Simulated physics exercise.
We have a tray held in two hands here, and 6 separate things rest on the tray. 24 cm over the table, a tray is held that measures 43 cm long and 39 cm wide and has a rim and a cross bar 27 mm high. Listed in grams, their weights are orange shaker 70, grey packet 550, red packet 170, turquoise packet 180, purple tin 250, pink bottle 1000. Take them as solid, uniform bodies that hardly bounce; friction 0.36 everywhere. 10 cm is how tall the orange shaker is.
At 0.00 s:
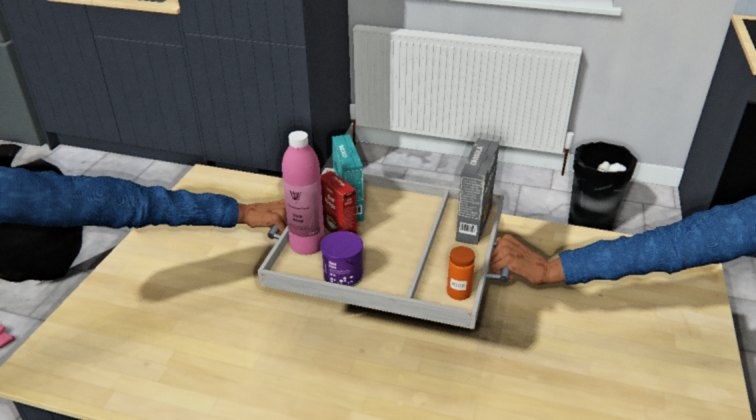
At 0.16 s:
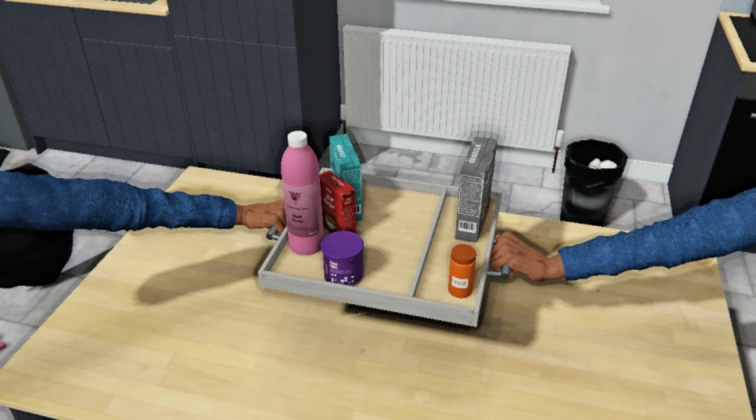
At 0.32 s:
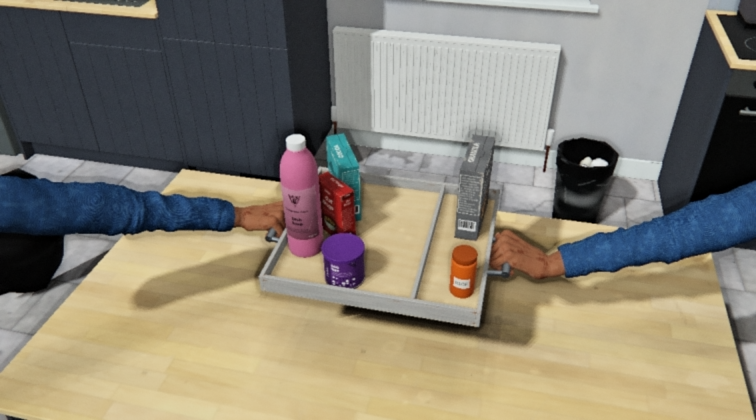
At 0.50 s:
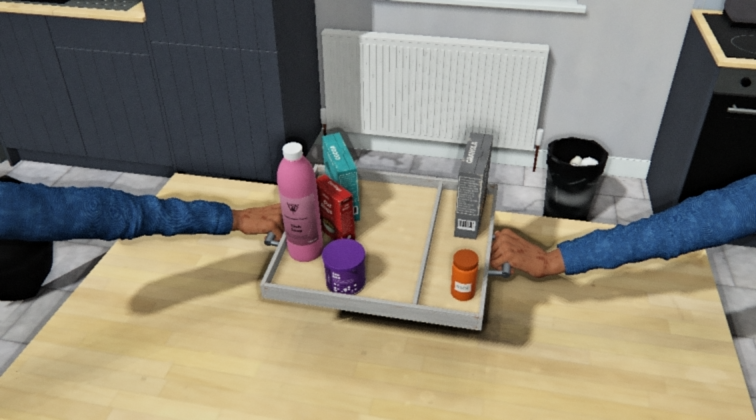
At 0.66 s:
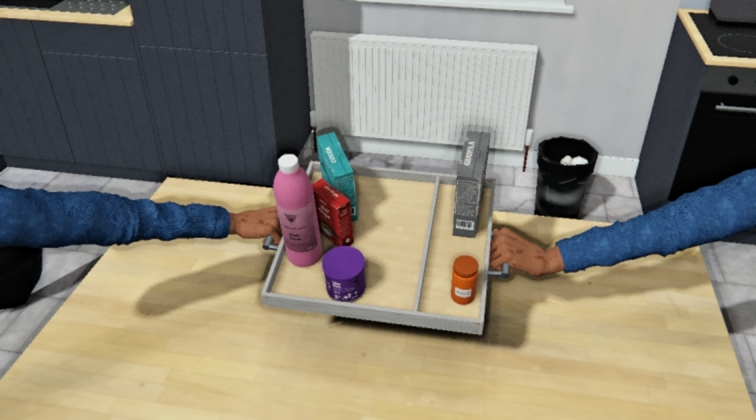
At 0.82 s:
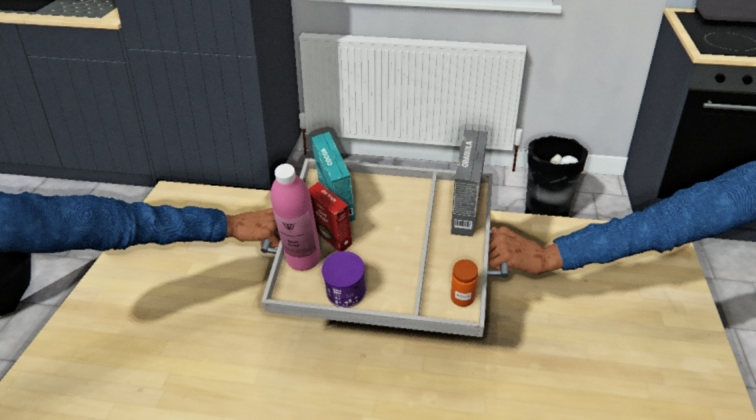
The clip opens on two hands holding a level tray above a wooden table, with a pink bottle, purple tin, orange shaker and three packets on it. The background drifts left as the hands gradually tilt the tray's near edge down, while the items lean with it and keep their places.
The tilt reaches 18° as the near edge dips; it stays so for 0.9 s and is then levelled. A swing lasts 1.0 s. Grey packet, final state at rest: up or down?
Up.
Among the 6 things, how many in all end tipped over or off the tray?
The answer is 1.
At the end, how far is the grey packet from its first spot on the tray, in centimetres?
Displacement: Approx. 0 cm.
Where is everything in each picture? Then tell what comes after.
In the first picture, tray level; grey packet (478, 192); orange shaker (461, 273).
In the second picture, tray level; turquoise packet (346, 178); purple tin (343, 260).
In the third picture, tray tilted 2°, near edge down; pink bottle (301, 196); orange shaker (463, 272).
In the fourth picture, tray tilted 6°, near edge down; red packet (334, 212); turquoise packet (341, 178).
In the fifth picture, tray tilted 11°, near edge down; purple tin (345, 275); pink bottle (297, 211).
In the sixth picture, tray tilted 15°, near edge down; grey packet (469, 184); orange shaker (464, 283).
After 1.82 s, tray tilted 18°, near edge down; pink bottle now off the tray.
After 2.32 s, tray tilted 14°, near edge down.
In the end (3.5 s), off the tray and tipped over, pink bottle; the other 5 under 5 cm from the start. In the last view, grey packet near (469, 186).
